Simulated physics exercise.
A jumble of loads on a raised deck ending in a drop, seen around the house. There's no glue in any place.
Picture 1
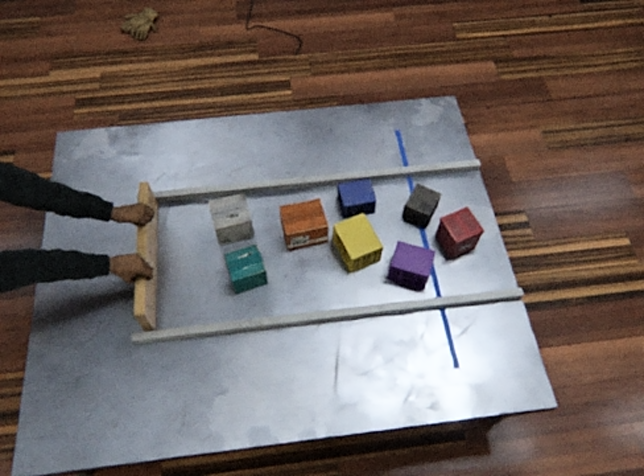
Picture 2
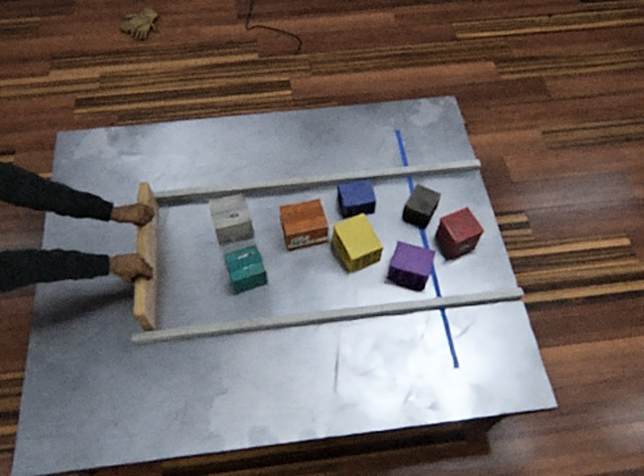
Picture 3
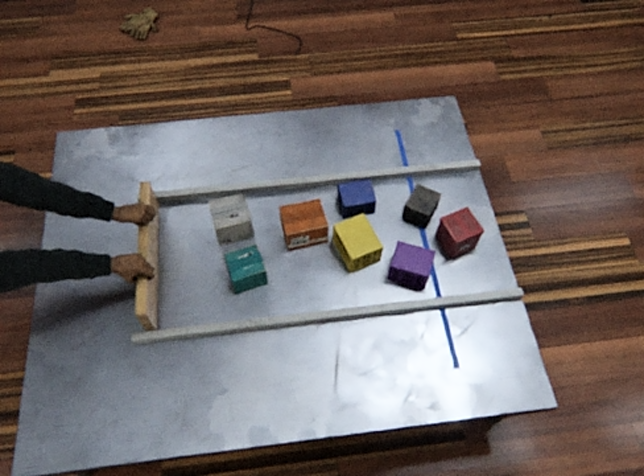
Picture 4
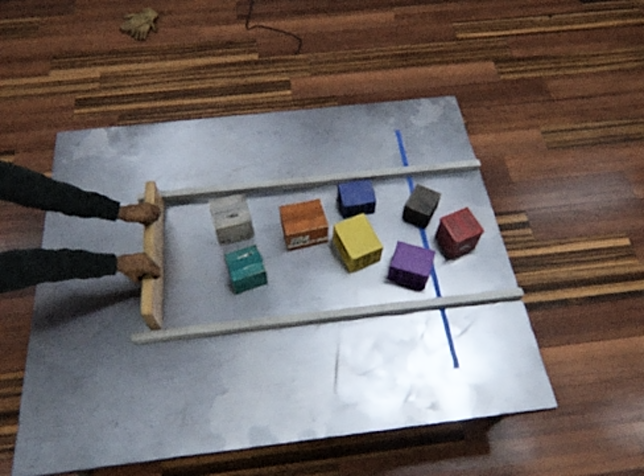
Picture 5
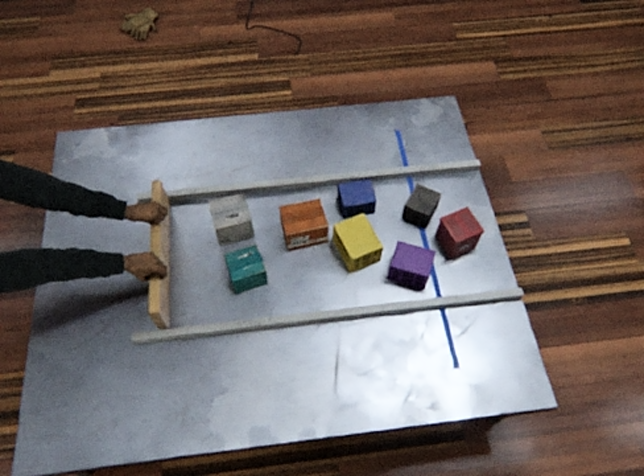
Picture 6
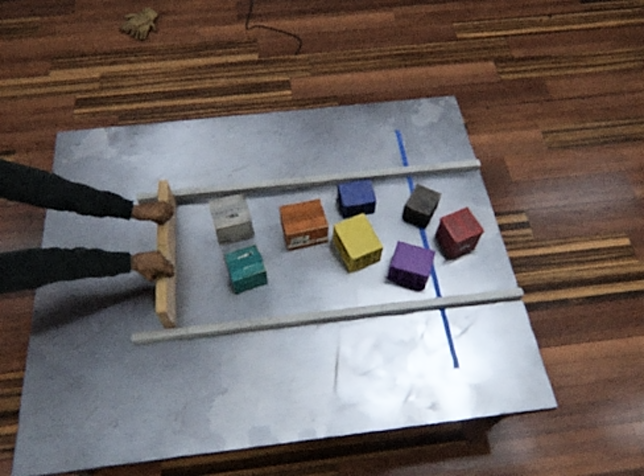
In this clip, two hands hold a wooden plank at the left end of a railed lane on a raised deck and slide it slightly right, while the eight coloured blocks between the rails stay still.
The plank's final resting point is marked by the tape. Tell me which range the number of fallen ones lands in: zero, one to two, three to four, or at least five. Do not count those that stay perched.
So the tally of ones that come down is one, perhaps two, really.
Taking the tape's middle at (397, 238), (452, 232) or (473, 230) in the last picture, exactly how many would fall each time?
Counts per try, in order: 0 / 5 / 6.
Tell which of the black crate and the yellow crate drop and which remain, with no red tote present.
The black crate? It winds up down. The yellow crate? It stays where it is.
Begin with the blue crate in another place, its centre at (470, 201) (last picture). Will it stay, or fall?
Result: It falls away.
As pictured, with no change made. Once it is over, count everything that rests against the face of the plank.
In contact: 2.
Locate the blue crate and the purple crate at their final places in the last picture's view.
The first one ends at (460, 179), the second at (483, 269).
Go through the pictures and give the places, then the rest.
Red tote (458, 234); black crate (421, 206); purple crate (411, 265); plank (147, 254); tape (424, 235), in the first picture.
Black crate (421, 206); yellow crate (357, 243), in the second picture.
Purple crate (411, 265); orange parcel (304, 225), in the third picture.
Red tote (458, 234); white parcel (232, 219), in the fourth picture.
Black crate (421, 206); turquoise parcel (246, 269), in the fifth picture.
Red tote (458, 234); black crate (421, 206); purple crate (411, 265); plank (167, 252); tape (424, 235), in the sixth picture.
A little later, none off yet; red tote at rest near (458, 234); black crate at rest near (421, 206); purple crate at rest near (411, 265).
When it is over, the number that fall off is one or two; down, black crate and red tote.
